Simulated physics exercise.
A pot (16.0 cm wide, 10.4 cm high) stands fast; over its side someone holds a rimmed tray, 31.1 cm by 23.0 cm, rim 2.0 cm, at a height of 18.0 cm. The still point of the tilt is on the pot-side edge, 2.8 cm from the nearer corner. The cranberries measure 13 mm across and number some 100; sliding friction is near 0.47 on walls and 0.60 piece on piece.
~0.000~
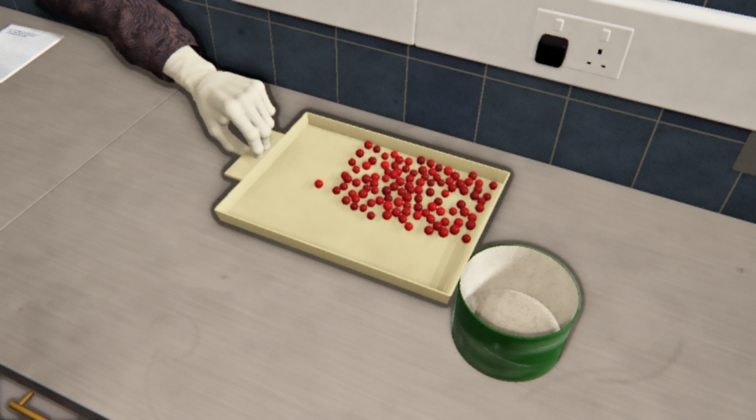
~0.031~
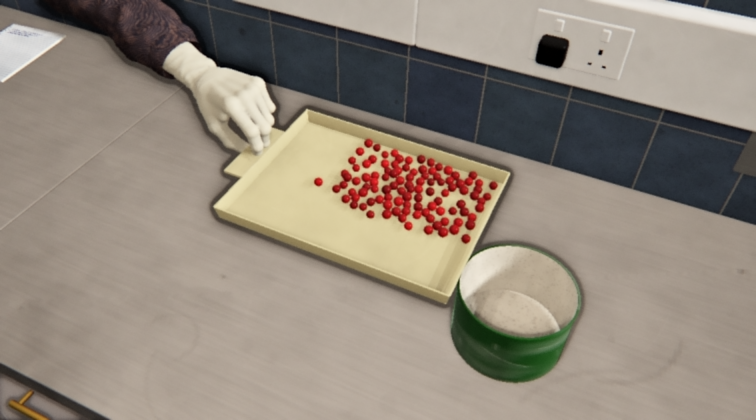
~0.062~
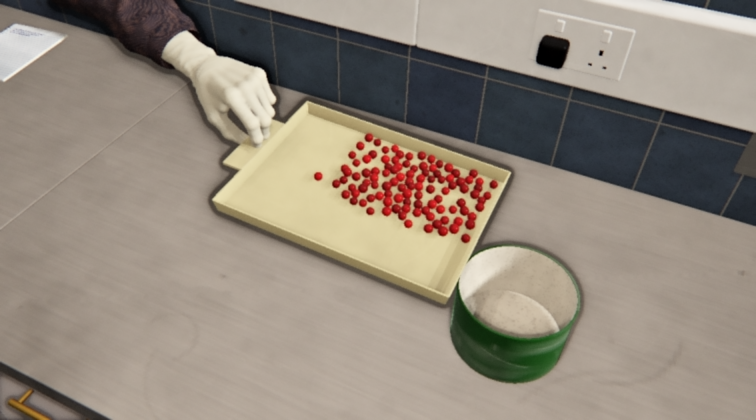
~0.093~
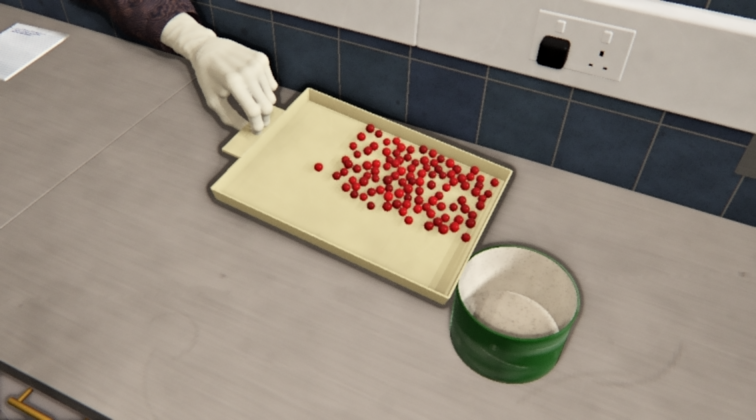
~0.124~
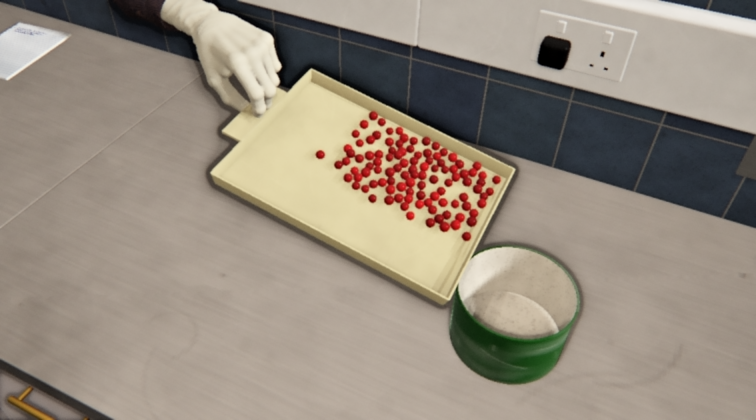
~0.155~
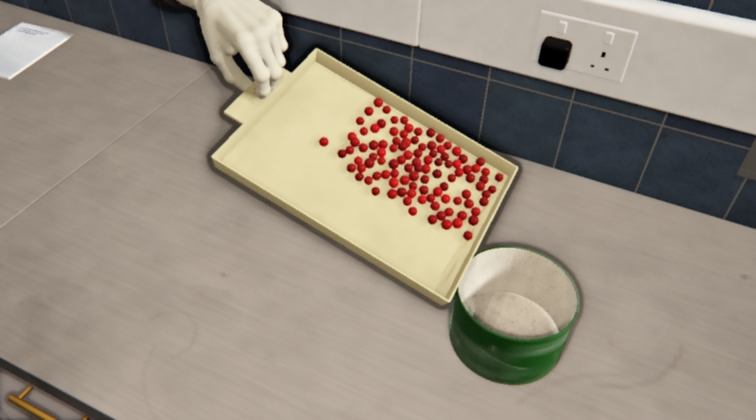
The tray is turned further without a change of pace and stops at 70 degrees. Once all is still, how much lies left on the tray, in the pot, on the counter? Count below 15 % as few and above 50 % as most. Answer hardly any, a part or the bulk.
Tray: A part, pot: A part, counter: A part.
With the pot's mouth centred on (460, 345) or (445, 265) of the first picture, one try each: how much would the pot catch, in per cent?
About 25 and 0 per cent.
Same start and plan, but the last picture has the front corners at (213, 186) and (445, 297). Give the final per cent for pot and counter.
Pot 0, counter 40.
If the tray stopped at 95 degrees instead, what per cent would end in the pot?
Then about 40 per cent.
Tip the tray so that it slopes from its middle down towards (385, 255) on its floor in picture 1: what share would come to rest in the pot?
Some 0 per cent.
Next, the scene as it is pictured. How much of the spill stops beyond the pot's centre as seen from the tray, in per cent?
About 80 per cent.
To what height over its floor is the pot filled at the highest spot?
Some 2.0 cm.
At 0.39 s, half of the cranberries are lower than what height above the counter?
Some 28 cm.
After 0.30 s, tilt 48 degrees; the tray holds 100 %, the pot 0 %.
Then, at 0.39 s, tilt 65 degrees; the tray holds 100 %, the pot 0 %.
After 0.62 s, tilt 70 degrees; the tray holds 45 %, the pot 20 %.
By 1.7 s all is still; tray 40 %, pot 30 %, counter 30 %.
